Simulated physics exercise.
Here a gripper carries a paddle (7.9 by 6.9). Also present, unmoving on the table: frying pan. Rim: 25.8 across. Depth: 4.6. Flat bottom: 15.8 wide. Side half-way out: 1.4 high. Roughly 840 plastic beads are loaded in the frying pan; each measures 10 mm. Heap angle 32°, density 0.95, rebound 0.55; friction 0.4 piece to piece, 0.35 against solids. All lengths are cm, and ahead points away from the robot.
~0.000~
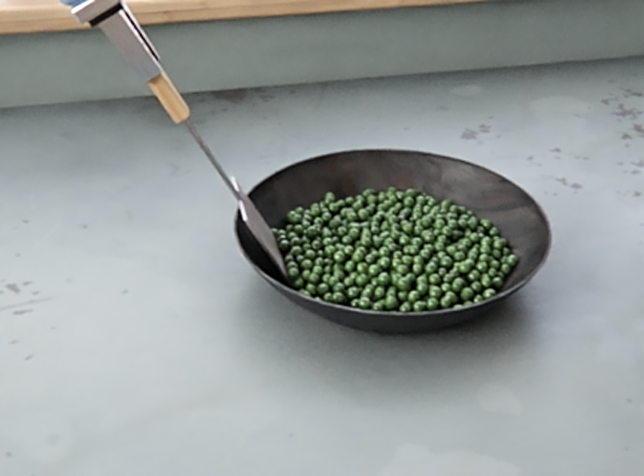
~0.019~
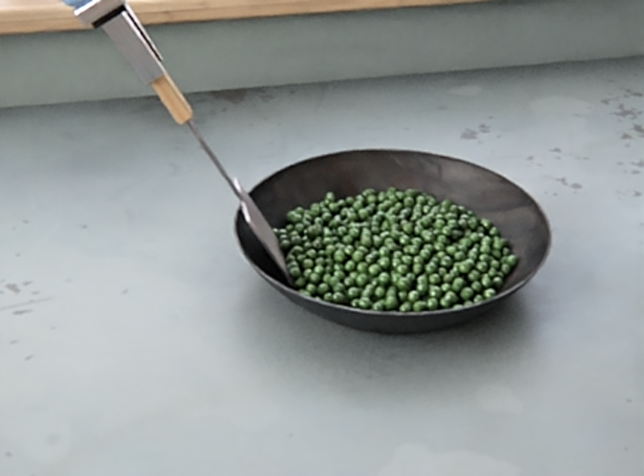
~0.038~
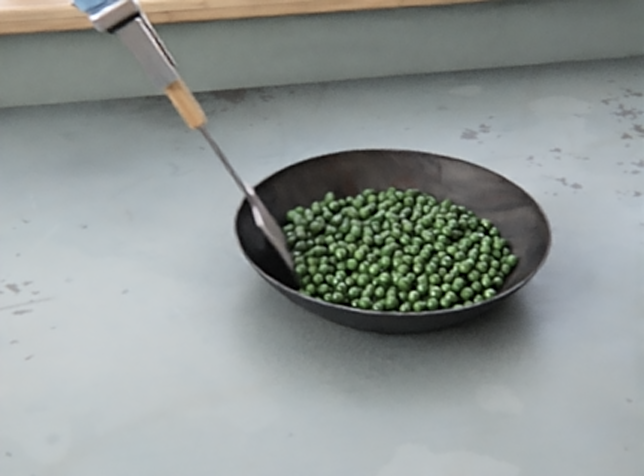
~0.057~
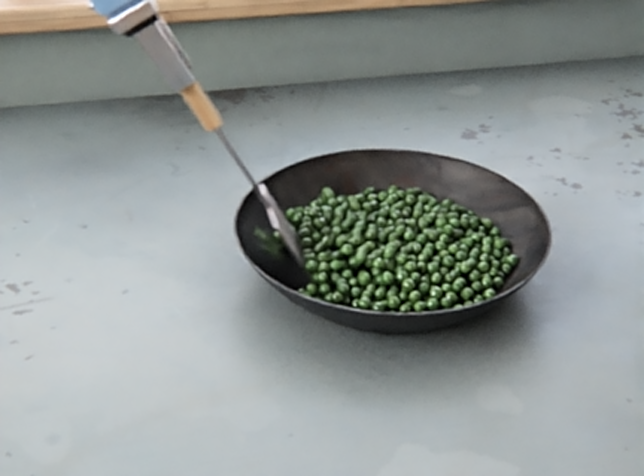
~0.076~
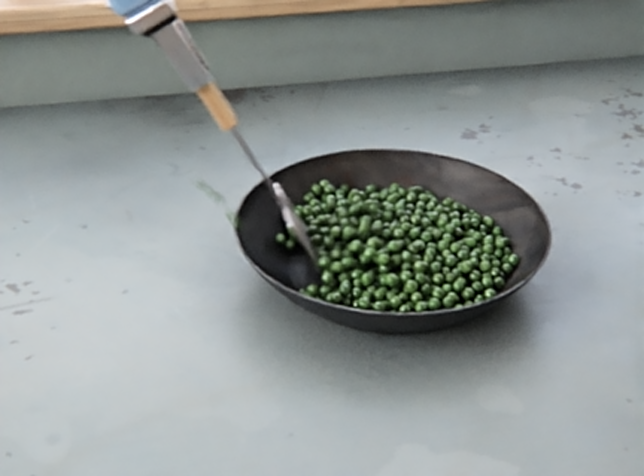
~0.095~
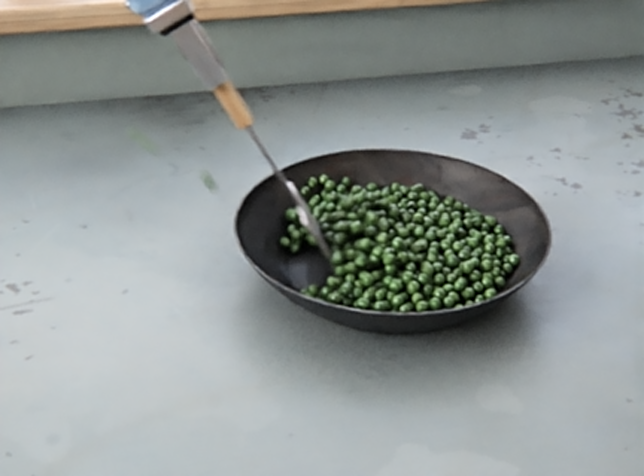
On a grey worktop, a gripper holds a paddle at the left side of a dark pan heaped with green beads. After barely moving at first, the paddle pushes rightward through the heap, baring some of the pan's bottom, while a couple of beads fly up at the left, outside the rim.
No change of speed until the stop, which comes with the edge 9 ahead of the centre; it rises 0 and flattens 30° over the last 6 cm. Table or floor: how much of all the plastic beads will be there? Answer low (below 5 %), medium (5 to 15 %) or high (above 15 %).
Medium.
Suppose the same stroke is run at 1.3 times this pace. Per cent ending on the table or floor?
10 %.
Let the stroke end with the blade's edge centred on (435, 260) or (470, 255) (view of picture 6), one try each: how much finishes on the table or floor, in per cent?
About 0 and 0 per cent.
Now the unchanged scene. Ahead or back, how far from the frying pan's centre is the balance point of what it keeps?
Ahead, by around 3.5 cm.
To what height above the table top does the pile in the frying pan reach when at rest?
Top of the heap: Roughly 6.5 cm above the table top.
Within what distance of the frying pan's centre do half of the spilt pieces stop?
Roughly 18 cm from the middle.
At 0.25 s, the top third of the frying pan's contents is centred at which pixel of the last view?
Roughly pixel (463, 220).
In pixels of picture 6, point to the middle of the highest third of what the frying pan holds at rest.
Near (487, 220).
After 0.17 s, sloping 62°, highest piece 30 above the table; 842 in the frying pan, 2 on the blade or in flight.
After 0.25 s, sloping 50°, highest piece 40 above the table; 842 in the frying pan, 2 on the blade or in flight.
After 0.49 s, sloping 32°, highest piece 35 above the table; 784 in the frying pan, 54 on the table or floor, 6 on the blade or in flight.
After 1.54 s, sloping 32°, highest piece 6 above the table; 781 in the frying pan, 63 on the table or floor.
In the end, 781 in the frying pan, 63 on the table or floor. That is 7 % on the table or floor.
